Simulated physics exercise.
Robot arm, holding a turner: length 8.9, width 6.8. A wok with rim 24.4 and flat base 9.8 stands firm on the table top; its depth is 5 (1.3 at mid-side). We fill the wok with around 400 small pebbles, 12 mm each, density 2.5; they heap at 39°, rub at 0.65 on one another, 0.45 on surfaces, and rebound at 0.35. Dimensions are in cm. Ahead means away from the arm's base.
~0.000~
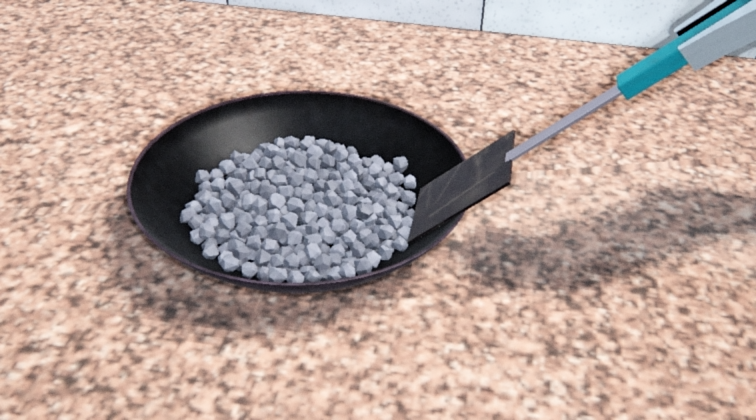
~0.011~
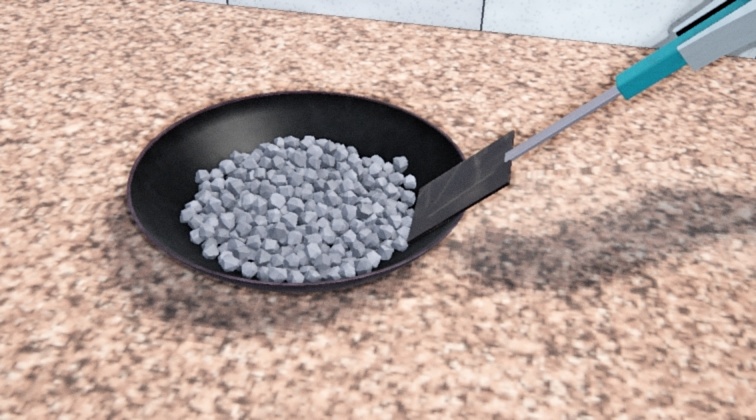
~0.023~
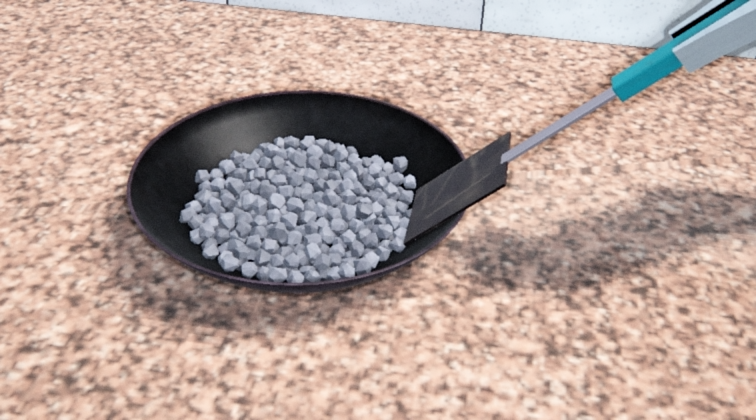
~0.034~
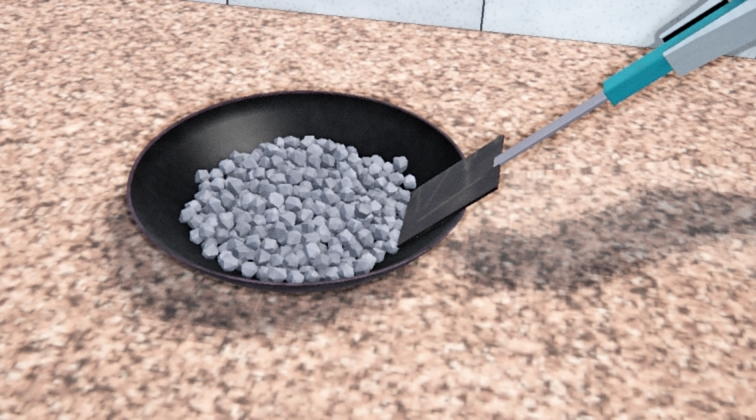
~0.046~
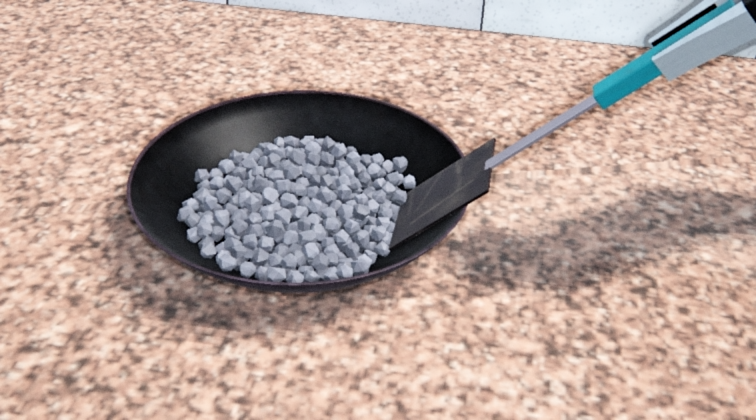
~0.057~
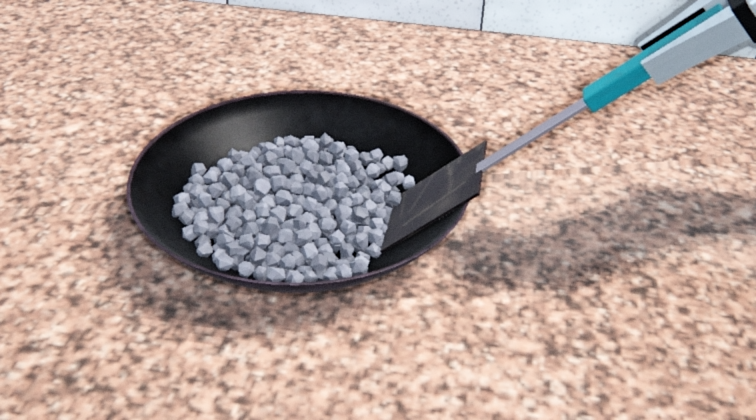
On a speckled pinkish countertop, a black wok holds a heap of small grey pebbles, with a dark turner held by a robot arm resting in its right side. The turner barely moves at first, then slides slightly left and down, nudging the pebbles a little leftward.
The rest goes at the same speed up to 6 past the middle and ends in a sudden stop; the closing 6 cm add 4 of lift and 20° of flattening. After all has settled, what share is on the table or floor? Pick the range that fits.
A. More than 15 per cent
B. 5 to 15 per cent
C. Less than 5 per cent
5 to 15 per cent.
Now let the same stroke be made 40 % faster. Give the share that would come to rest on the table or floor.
Near 20 %.
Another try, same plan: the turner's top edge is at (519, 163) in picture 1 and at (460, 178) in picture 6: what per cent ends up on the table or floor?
Some 20 percent ends up on the table or floor.
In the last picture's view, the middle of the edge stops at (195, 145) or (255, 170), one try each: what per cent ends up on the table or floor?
I'd say roughly 30 per cent, then roughly 0 per cent.
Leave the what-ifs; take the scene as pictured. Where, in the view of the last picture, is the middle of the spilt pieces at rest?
Approximately at (114, 203).
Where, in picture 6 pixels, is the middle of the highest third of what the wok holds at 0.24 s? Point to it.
I'd put it somewhere near (191, 164).
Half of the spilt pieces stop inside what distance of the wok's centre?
16 cm or so.
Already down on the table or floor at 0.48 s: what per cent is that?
Around 8 %.
After 0.15 s, sloping 44°, highest piece 6 above the table; 400 in the wok.
After 0.24 s, sloping 35°, highest piece 7 above the table; 394 in the wok, 6 on the blade or in flight.
After 0.48 s, sloping 24°, highest piece 8 above the table; 368 in the wok, 30 on the table or floor, 2 on the blade or in flight.
After 1.53 s, sloping 24°, highest piece 7 above the table; 368 in the wok, 32 on the table or floor.
In the end, 368 in the wok, 32 on the table or floor. That is 8 % on the table or floor.
